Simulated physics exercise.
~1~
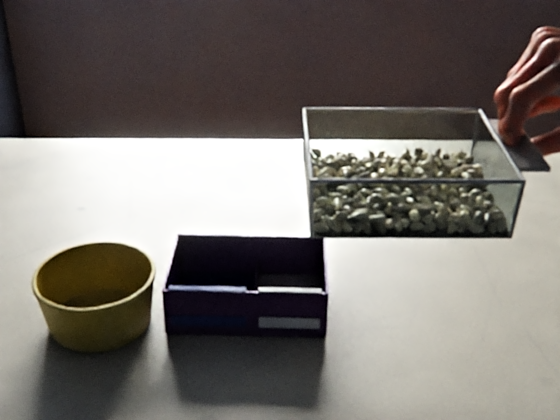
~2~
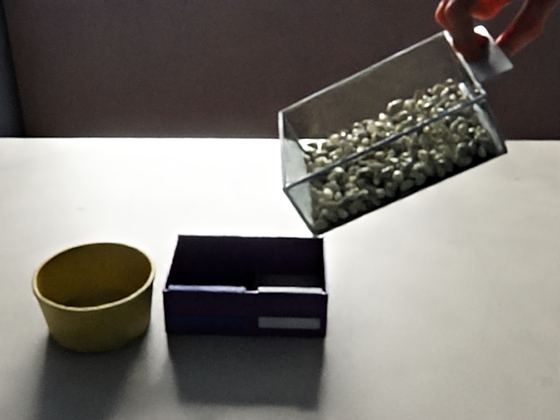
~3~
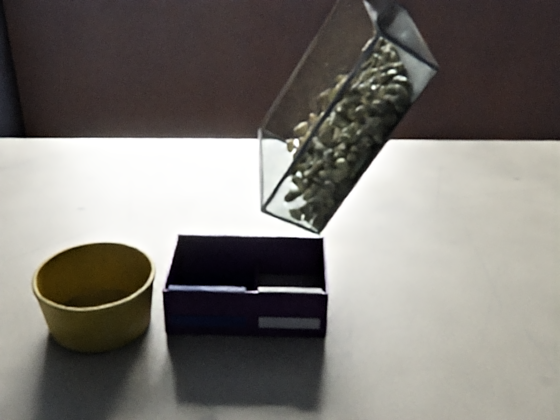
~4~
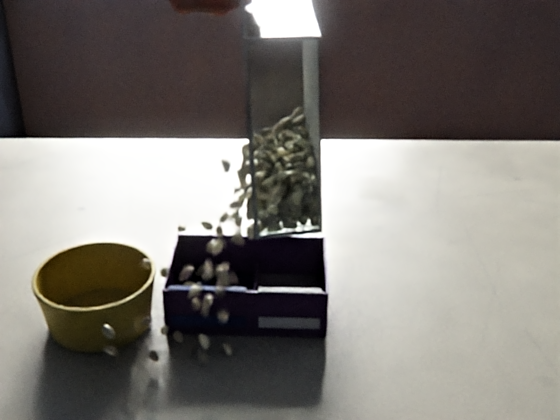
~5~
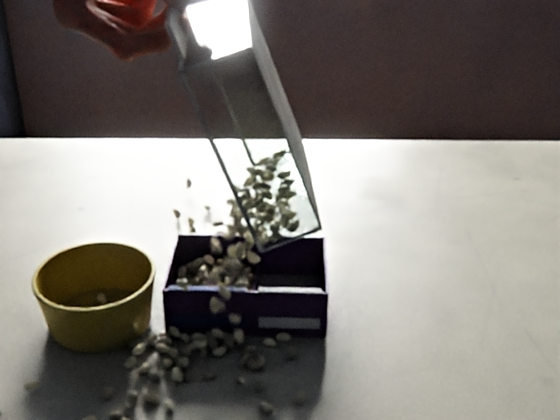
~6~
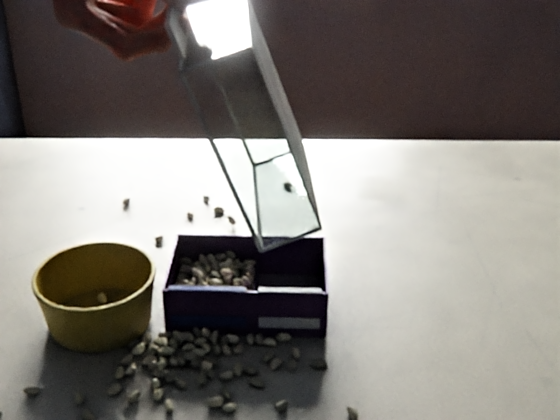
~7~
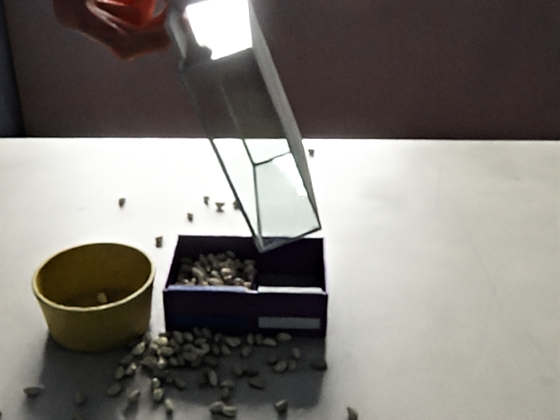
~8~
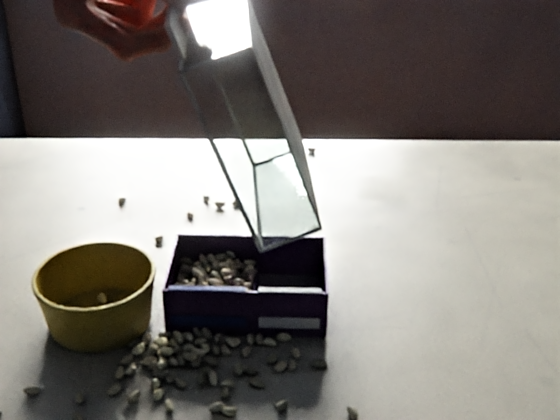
White beans pouring from a clear box tilted by a hand, most landing in a divided dark tin, many scattering across the table.
